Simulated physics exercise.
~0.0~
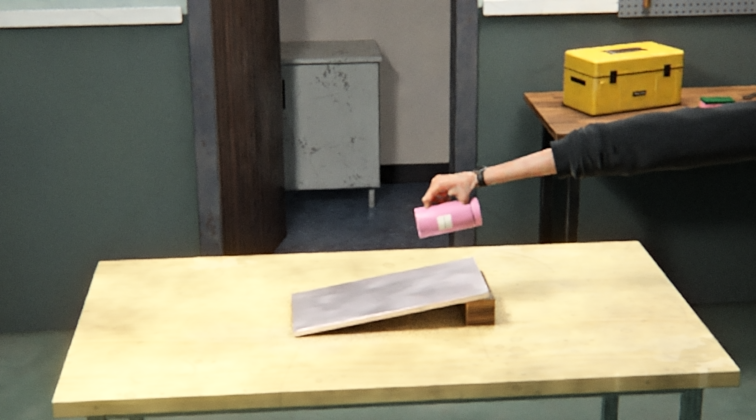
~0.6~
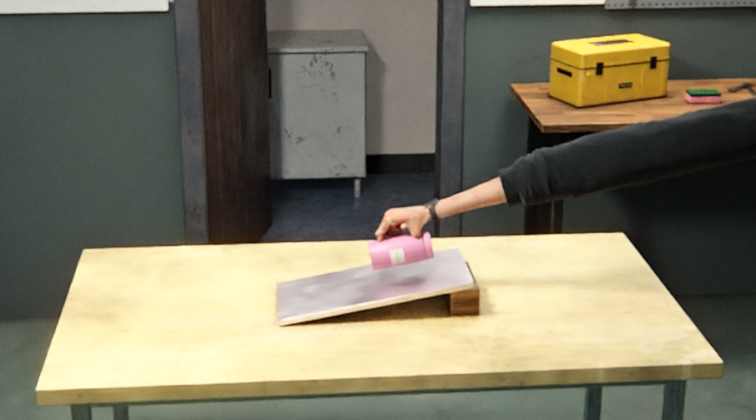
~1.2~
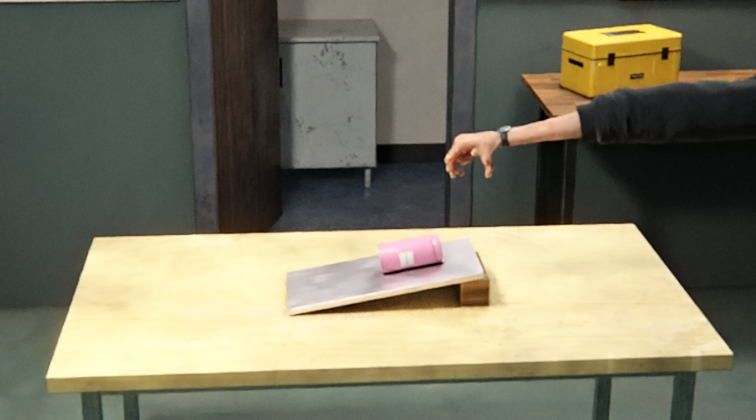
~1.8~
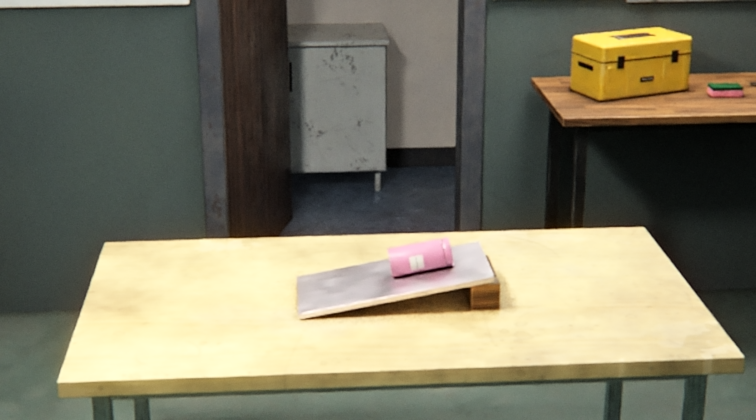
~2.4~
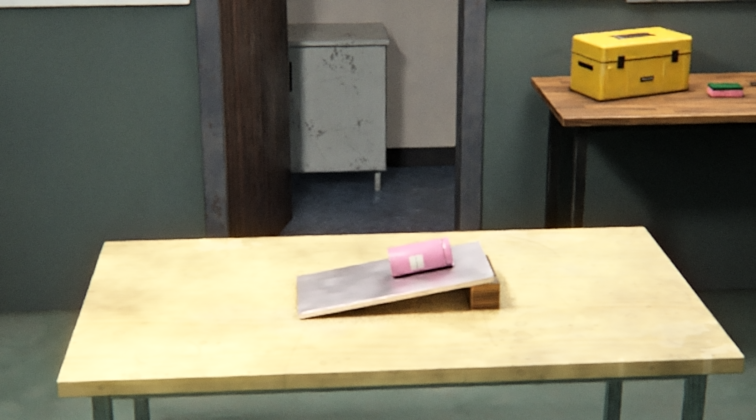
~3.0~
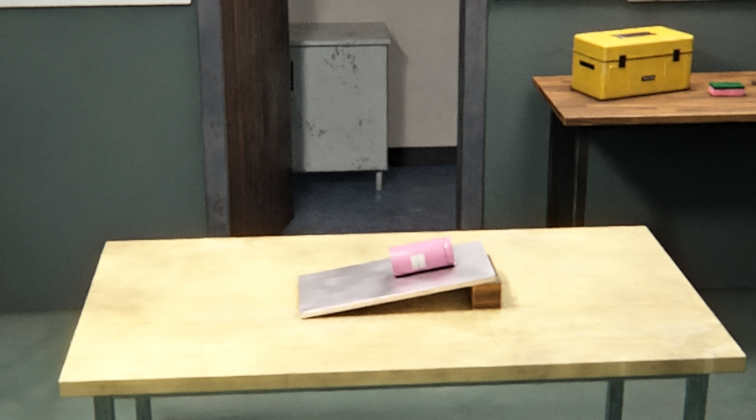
A hand lays a pink jar on its side on a sloping board, where it stays.
